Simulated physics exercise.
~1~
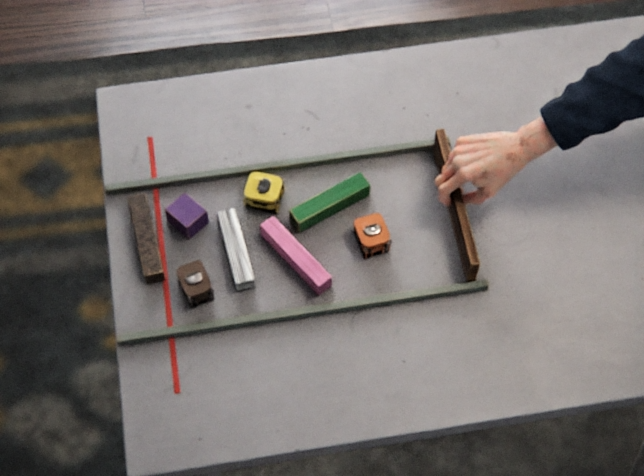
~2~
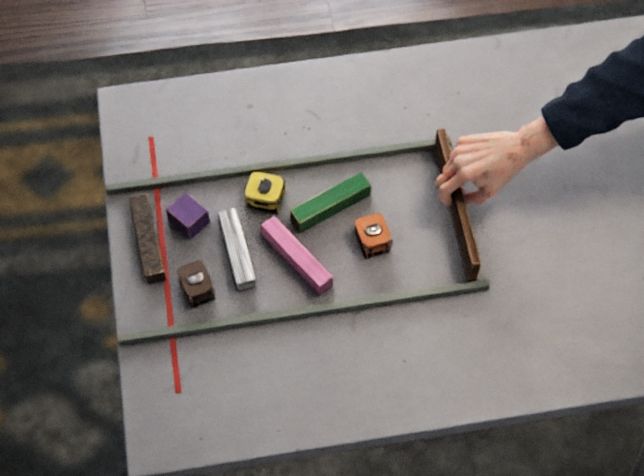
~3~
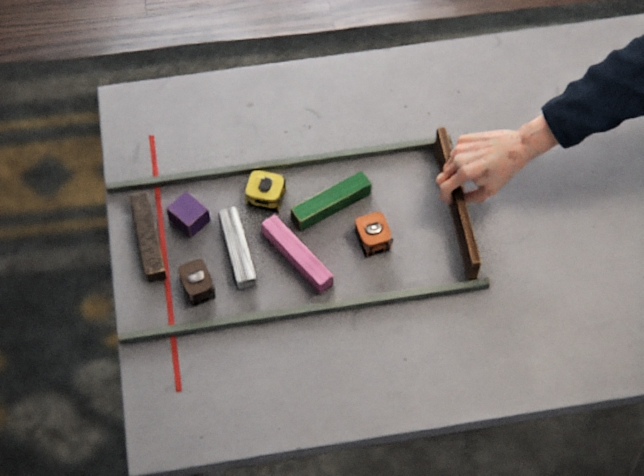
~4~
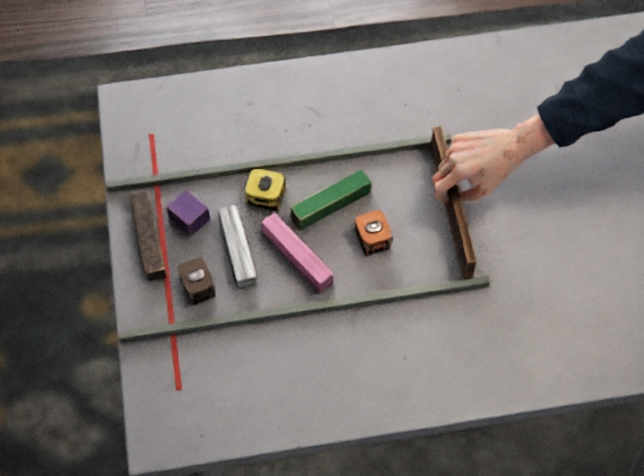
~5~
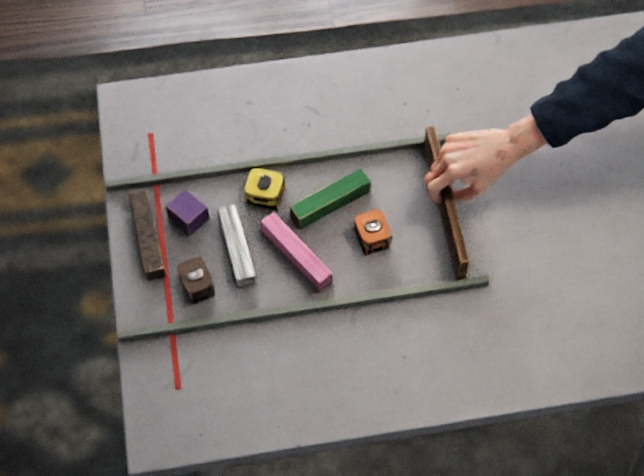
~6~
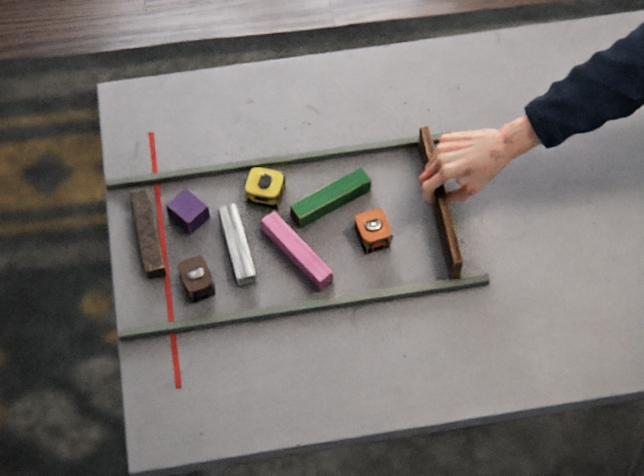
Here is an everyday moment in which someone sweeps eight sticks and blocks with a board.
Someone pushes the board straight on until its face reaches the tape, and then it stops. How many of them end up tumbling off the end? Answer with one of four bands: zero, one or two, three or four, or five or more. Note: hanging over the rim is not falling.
Three or four.
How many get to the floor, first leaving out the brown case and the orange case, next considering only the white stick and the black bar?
2, then 0.
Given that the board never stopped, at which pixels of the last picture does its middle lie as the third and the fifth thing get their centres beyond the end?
Earlier crossing: About (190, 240); later crossing: About (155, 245).
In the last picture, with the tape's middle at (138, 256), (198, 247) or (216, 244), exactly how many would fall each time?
Tallies in the order given: 6, 2, 2.
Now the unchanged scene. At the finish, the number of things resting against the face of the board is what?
Total: 4.
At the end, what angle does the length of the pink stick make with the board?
It sits some 55° out of line.
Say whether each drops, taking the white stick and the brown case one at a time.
Result: White stick down; brown case down.
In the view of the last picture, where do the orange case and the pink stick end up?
One is at about (151, 266), the other at about (124, 297).
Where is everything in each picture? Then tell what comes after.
The first frame shows black bar (146, 238); brown case (195, 284); purple block (187, 216); board (455, 204); tape (163, 257).
The second frame shows brown case (196, 284); board (456, 204).
The third frame shows purple block (189, 214); orange case (373, 234).
The fourth frame shows black bar (148, 235); pink stick (297, 252).
The fifth frame shows brown case (196, 280); green stick (331, 199).
The sixth frame shows black bar (148, 233); brown case (197, 279); purple block (188, 211); board (439, 202); tape (164, 252).
Soon after, none off yet; black bar at rest near (148, 233); brown case at rest near (197, 279); purple block at rest near (188, 211).
After that, none off yet; black bar displaced a little near (123, 230); brown case displaced well along near (128, 275); purple block displaced a little near (170, 208).
In the end, the number that fall off is three or four; gone, white stick, brown case and black bar.
